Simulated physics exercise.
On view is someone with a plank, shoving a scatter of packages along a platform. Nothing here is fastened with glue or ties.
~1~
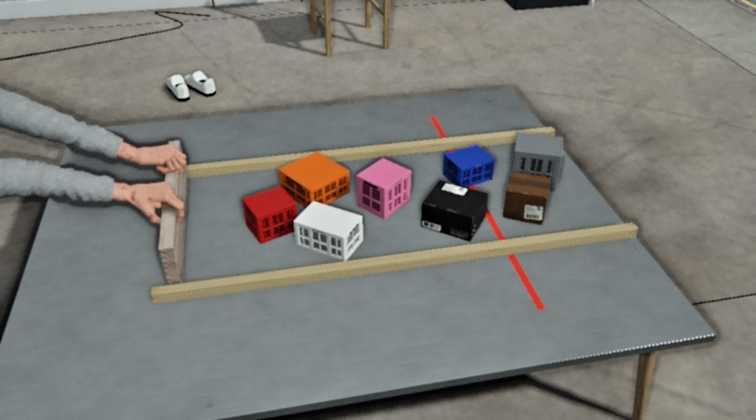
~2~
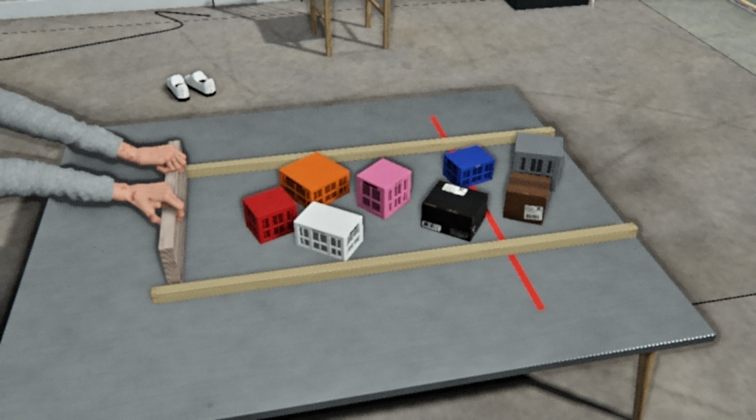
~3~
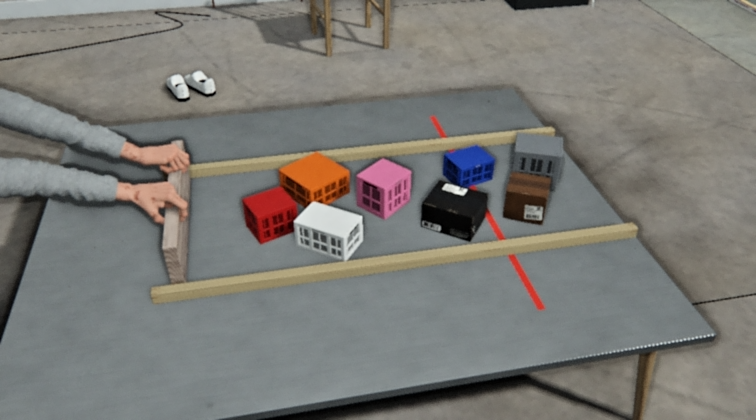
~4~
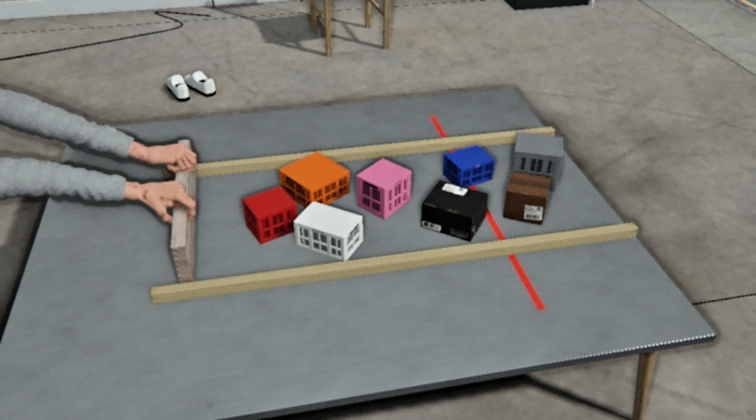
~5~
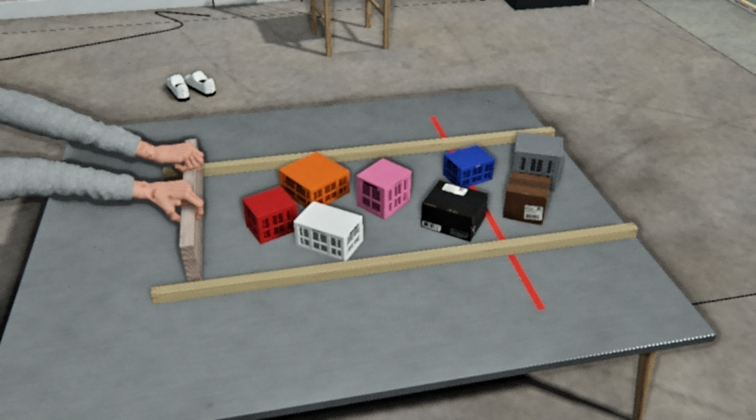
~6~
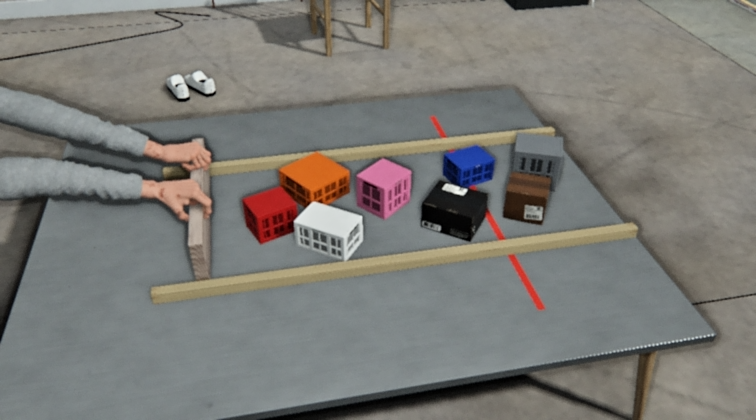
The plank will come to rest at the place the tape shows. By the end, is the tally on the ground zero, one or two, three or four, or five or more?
The push is going to send nothing over the edge.
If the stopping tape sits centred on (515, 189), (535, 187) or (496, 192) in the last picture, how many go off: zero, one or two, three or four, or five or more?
Either one or two; 3 or 4; zero.
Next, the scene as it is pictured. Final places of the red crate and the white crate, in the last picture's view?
The red crate settles near (500, 186); as for the white crate, near (515, 216).
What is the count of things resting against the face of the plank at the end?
The count comes out at 3.
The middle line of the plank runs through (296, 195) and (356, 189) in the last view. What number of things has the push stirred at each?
First 3, then 4.
Soon after, none off yet; grey crate at rest near (536, 162); brown parcel at rest near (527, 198); blue crate at rest near (468, 167).
In the end, the number that fall off is zero.
